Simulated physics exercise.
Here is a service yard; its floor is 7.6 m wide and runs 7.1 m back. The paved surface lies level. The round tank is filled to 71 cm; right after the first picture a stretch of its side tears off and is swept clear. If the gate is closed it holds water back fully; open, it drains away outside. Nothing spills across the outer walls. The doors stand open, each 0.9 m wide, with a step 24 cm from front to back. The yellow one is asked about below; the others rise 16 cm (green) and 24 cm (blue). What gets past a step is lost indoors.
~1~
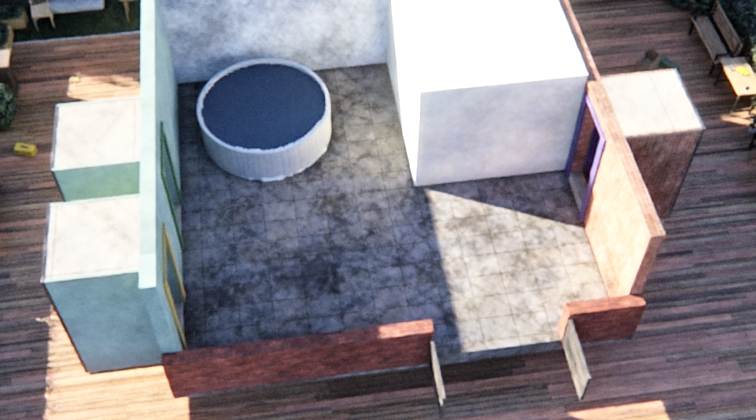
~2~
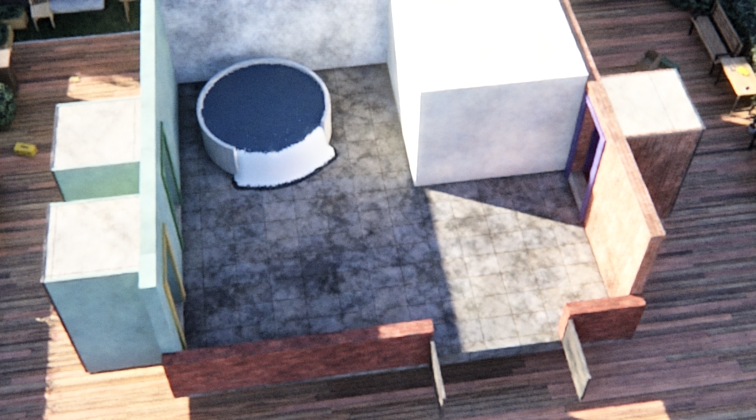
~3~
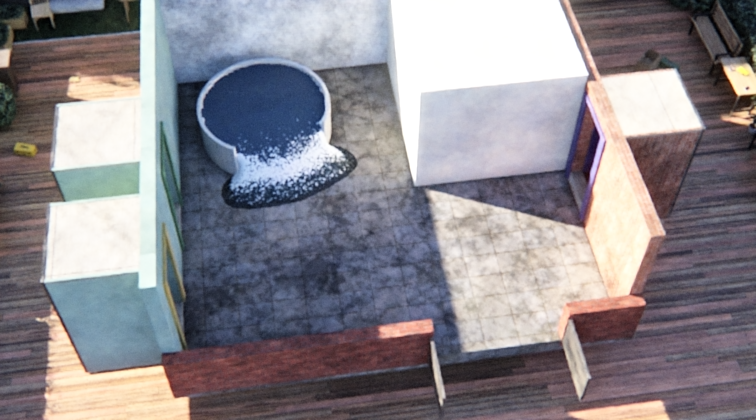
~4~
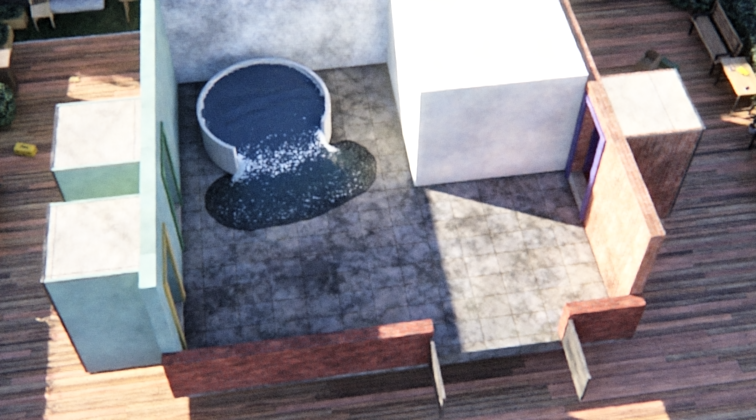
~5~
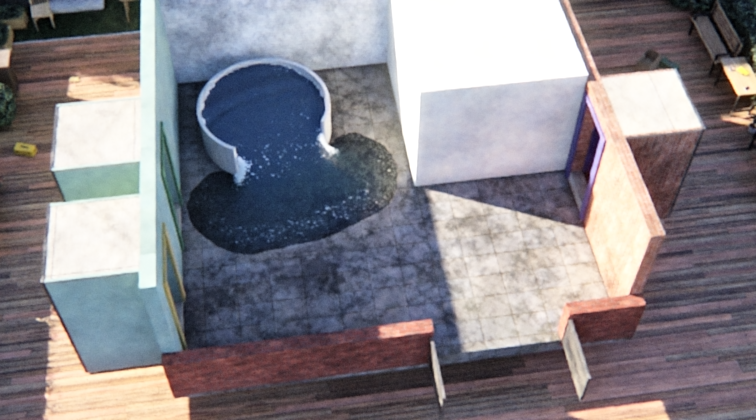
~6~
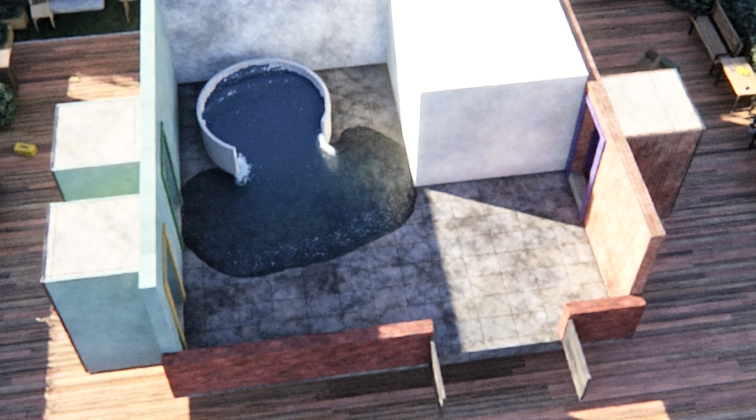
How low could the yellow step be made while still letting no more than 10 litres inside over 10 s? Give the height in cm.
At least 18 cm or so.
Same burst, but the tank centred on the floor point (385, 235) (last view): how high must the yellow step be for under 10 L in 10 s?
Some 18 cm.
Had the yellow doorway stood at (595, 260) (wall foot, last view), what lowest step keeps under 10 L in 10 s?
About 11.5 cm.
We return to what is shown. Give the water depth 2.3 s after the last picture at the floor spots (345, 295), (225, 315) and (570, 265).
About 6, 8 and 3 cm.
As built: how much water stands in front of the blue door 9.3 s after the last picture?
Roughly 10.0 cm deep.
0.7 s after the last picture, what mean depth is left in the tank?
About 42 cm.
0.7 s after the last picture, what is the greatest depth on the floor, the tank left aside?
Up to some 31 cm.
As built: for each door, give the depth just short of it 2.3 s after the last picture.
Depths in cm: Yellow 15, green 2, blue 0.
Then, 0.7 s after the last picture water covers 55 % of the floor, deepest (31 cm) near (291, 176); 8 cm at the yellow door, 0 litres in over its 6 cm step.
Then, 2.3 s after the last picture water covers 75 % of the floor, deepest (30 cm) near (218, 371); 15 cm at the yellow door, 9 litres in over its 6 cm step.
Then, 9.3 s after the last picture water covers 95 % of the floor, deepest (12 cm) near (568, 181); 7 cm at the yellow door, 132 litres in over its 6 cm step.
At the yellow door as built, the water peaked near 19 cm, 2.9 s after the last picture.
Run again over the same 10 s with other heights there, 15 litres in over 16.5 cm, 3 litres over 22 cm. The limit of 10 litres is kept from about 18 cm up.
